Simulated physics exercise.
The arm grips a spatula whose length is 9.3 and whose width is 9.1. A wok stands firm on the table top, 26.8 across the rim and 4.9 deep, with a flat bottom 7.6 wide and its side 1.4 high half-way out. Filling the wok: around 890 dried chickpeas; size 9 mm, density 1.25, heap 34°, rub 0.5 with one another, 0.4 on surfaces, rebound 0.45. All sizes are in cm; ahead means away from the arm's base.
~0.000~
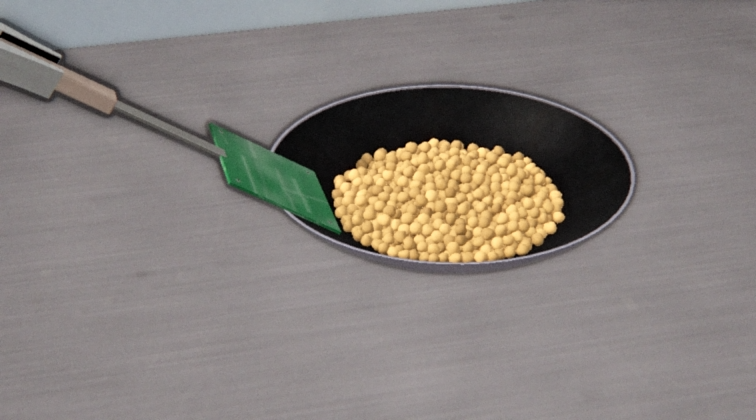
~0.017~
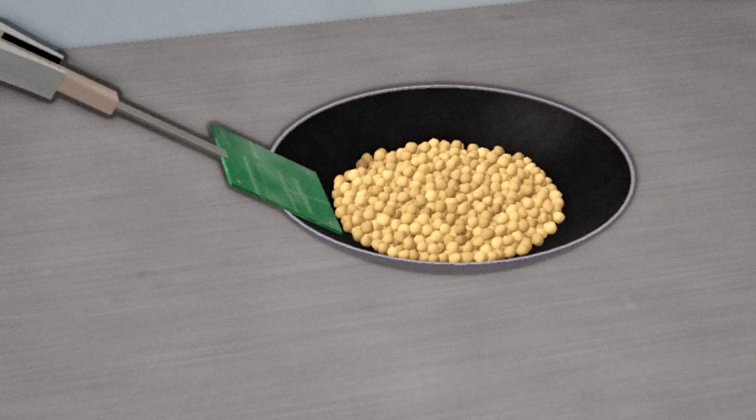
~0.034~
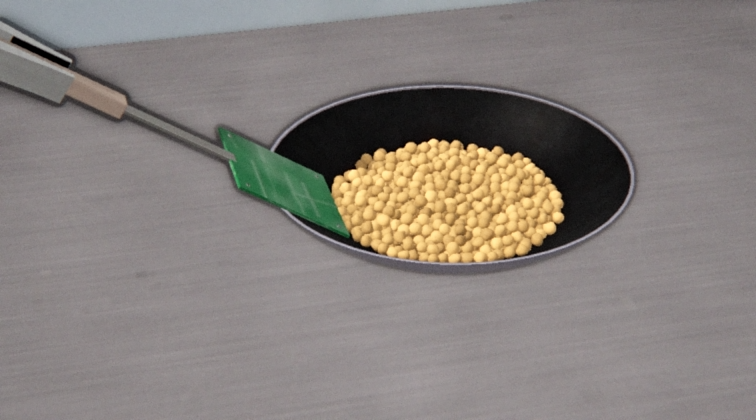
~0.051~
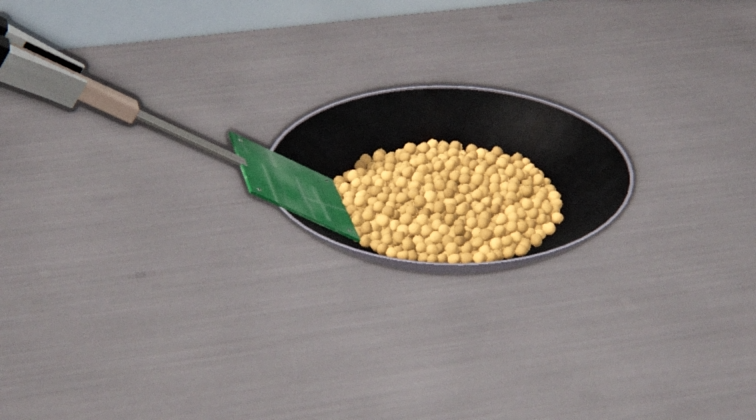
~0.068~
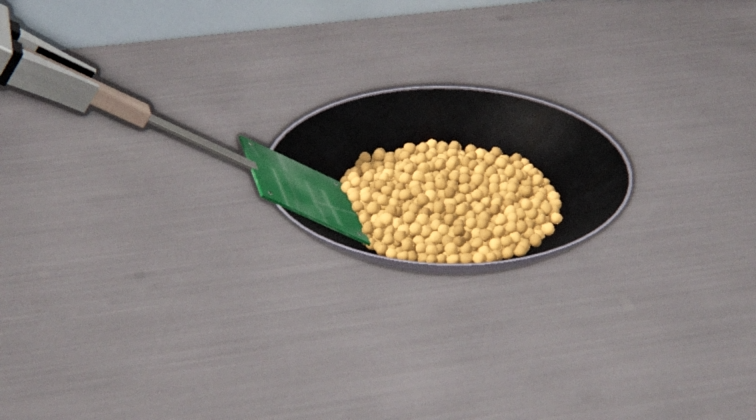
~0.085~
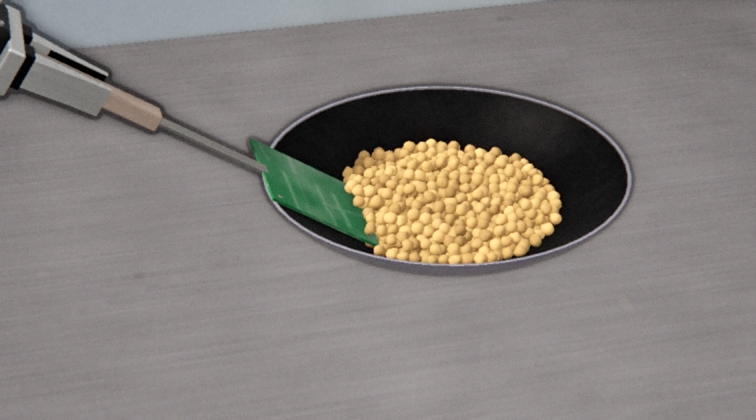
On a grey table top, a black wok holds a heap of dried chickpeas, with a green spatula resting at its left edge. The robotic arm barely moves at first, then slides the spatula a short way right and slightly down, pressing into the heap's left side and nudging nearby chickpeas.
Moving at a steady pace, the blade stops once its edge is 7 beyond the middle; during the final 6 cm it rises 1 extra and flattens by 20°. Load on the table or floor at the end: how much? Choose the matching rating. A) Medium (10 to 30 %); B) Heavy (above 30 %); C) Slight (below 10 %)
Option C: Slight (below 10 %).
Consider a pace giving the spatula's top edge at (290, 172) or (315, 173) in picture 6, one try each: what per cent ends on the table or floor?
First try about 15 %, second try about 15 %.
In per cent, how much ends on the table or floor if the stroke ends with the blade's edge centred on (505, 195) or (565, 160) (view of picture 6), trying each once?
0 % and 20 %.
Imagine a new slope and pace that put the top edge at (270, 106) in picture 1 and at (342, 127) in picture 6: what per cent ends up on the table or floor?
Roughly 25 percent ends up there.
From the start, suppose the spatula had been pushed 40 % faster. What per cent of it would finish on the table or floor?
I'd say close to 10 per cent.
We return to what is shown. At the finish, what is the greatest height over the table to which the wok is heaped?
Some 7.0 cm above the table.
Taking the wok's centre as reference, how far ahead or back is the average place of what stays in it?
About 5.5 centimetres ahead.
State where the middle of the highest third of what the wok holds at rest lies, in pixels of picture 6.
Somewhere near (562, 154) in the last picture.
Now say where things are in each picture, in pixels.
Spatula top edge at (219, 152), sloping 34°; upper third of the load around (449, 189), from x 340 to 560, top at y 145; 890 in the wok, in the first frame.
Spatula top edge at (221, 153), sloping 34°; upper third of the load around (449, 190), from x 340 to 560, top at y 145, in the second frame.
Spatula top edge at (228, 157), sloping 34°; upper third of the load around (448, 190), from x 335 to 560, top at y 145, in the third frame.
Spatula top edge at (239, 161), sloping 34°; upper third of the load around (448, 190), from x 335 to 555, top at y 145, in the fourth frame.
Spatula top edge at (250, 165), sloping 34°; upper third of the load around (445, 189), from x 340 to 555, top at y 145, in the fifth frame.
Spatula top edge at (261, 168), sloping 34°; upper third of the load around (442, 188), from x 340 to 555, top at y 145; 890 in the wok, in the sixth frame.
After 0.18 s, sloping 34°, highest piece 5 above the table; 890 in the wok.
After 0.28 s, sloping 25°, highest piece 6 above the table; 890 in the wok.
After 0.53 s, sloping 14°, highest piece 7 above the table; 835 in the wok, 51 on the table or floor, 4 on the blade or in flight.
After 1.58 s, sloping 14°, highest piece 7 above the table; 832 in the wok, 58 on the table or floor.
At rest, 832 in the wok, 58 on the table or floor. That is 7 % on the table or floor.
